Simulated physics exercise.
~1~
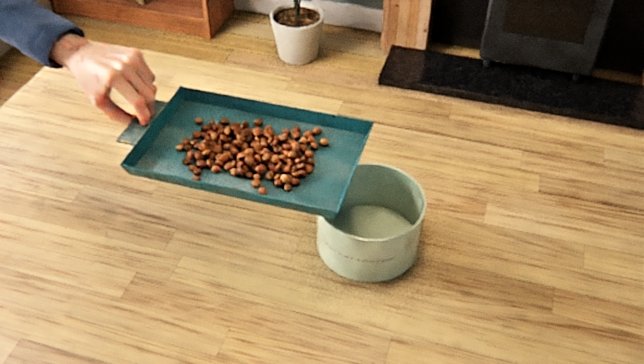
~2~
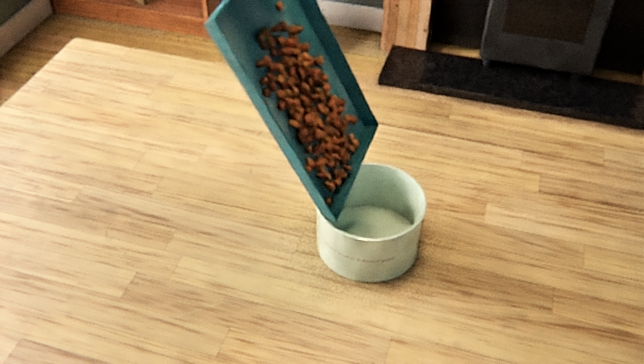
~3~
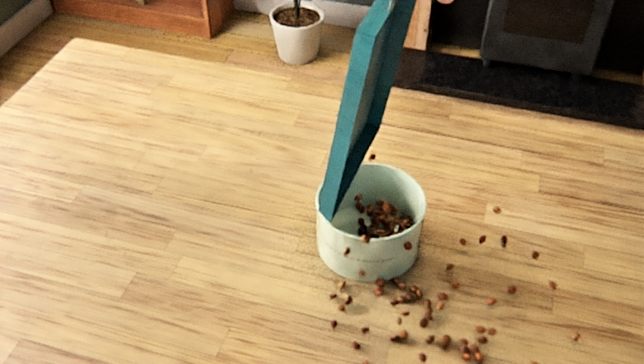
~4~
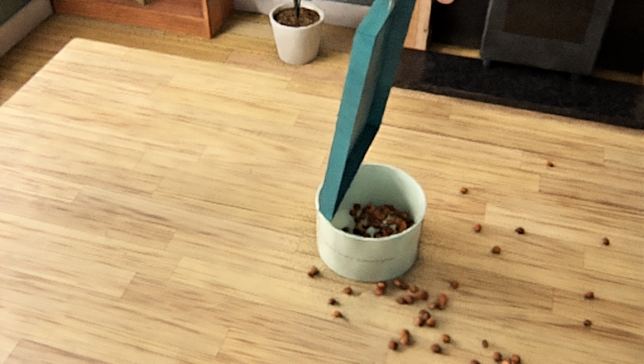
On a wooden tabletop, a hand tilting a teal tray of brown kibble into a pale green pot, some scattering outside.
